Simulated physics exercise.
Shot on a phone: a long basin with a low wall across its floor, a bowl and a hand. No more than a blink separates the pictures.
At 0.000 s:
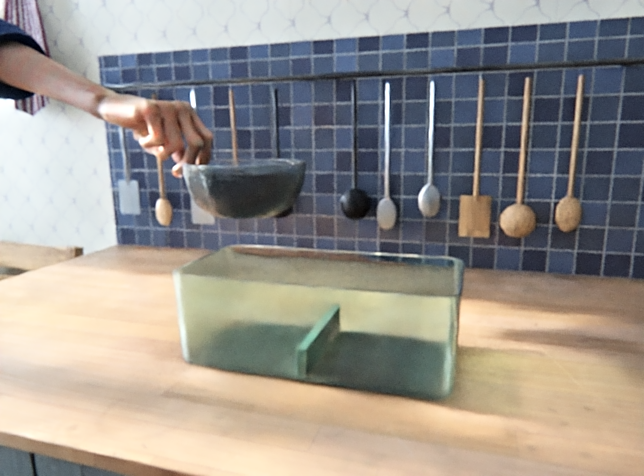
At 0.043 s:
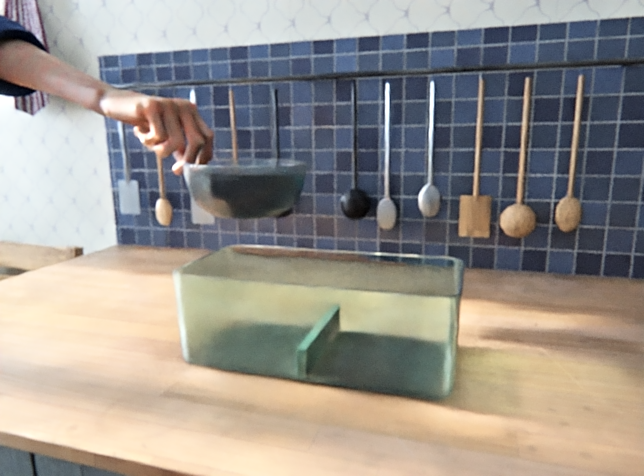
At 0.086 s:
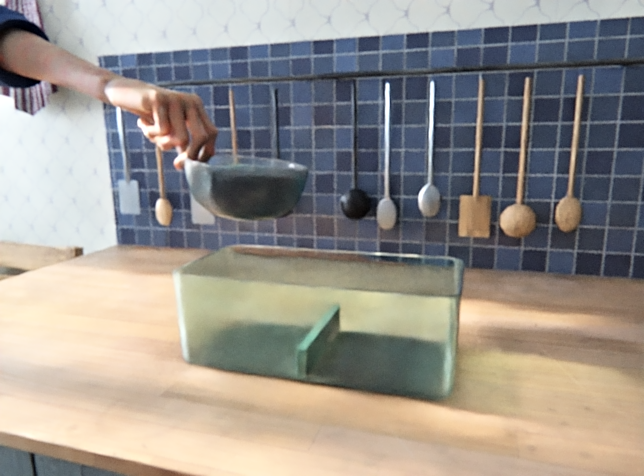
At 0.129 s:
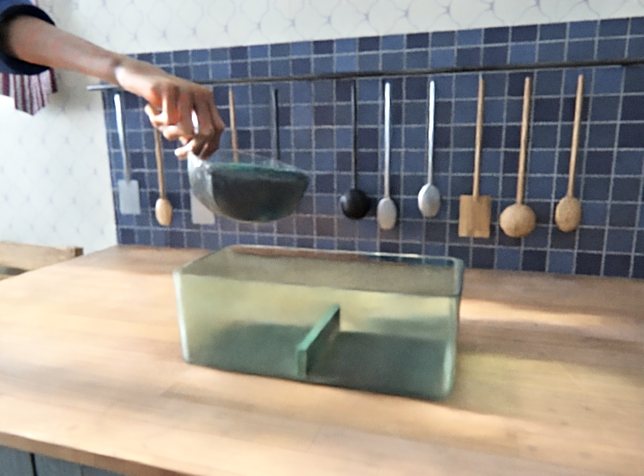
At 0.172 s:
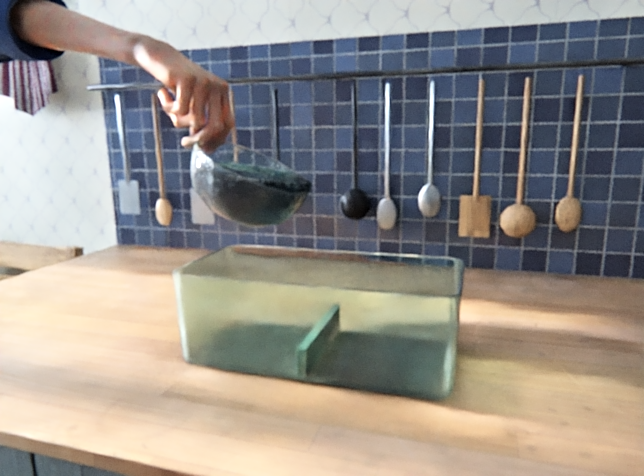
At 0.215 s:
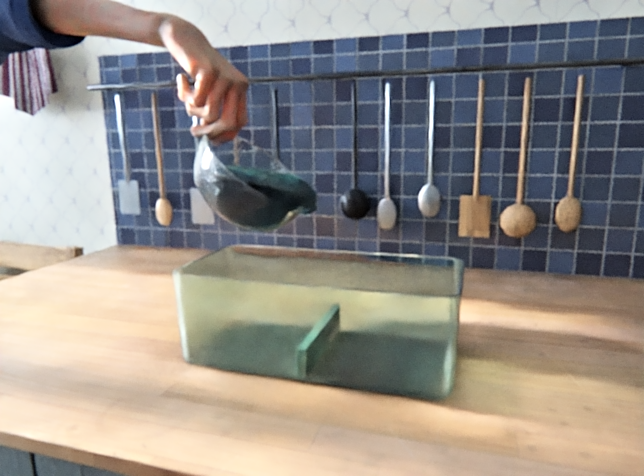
A hand reaching in from the upper left holds a clear glass bowl of dark contents above a long, greenish glass basin with a low green wall across its floor. The basin sits on a pale wooden counter, seen from the front and slightly above, before blue tiles and hanging utensils. The hand rises and steadily tilts the bowl rightward, its right edge dipping, while the camera stays still.
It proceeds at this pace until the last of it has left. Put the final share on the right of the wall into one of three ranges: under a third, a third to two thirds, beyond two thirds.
Well, the amount right of the wall reaches a third without passing two thirds.
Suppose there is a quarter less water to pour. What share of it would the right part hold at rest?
Some 55 parts in a hundred, give or take.
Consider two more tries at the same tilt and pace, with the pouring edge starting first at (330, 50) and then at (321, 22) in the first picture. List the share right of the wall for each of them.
First try: Near 70 percent; second try: Near 70 percent.
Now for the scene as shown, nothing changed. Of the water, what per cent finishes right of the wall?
Roughly 60 percent of it.
A moment on, the bowl is tipped right over and 3 per cent is still to pour, 29 is left of the wall and 58 right of it.
Next, the bowl is tipped right over and 0 per cent is still to pour, 35 is left of the wall and 60 right of it.
Then the bowl is tipped right over and 0 per cent is still to pour, 38 is left of the wall and 60 right of it.
Later the bowl is tipped right over and 0 per cent is still to pour, 39 is left of the wall and 59 right of it.
In the end 39 per cent lies left of the wall, 59 right of it and 2 outside.
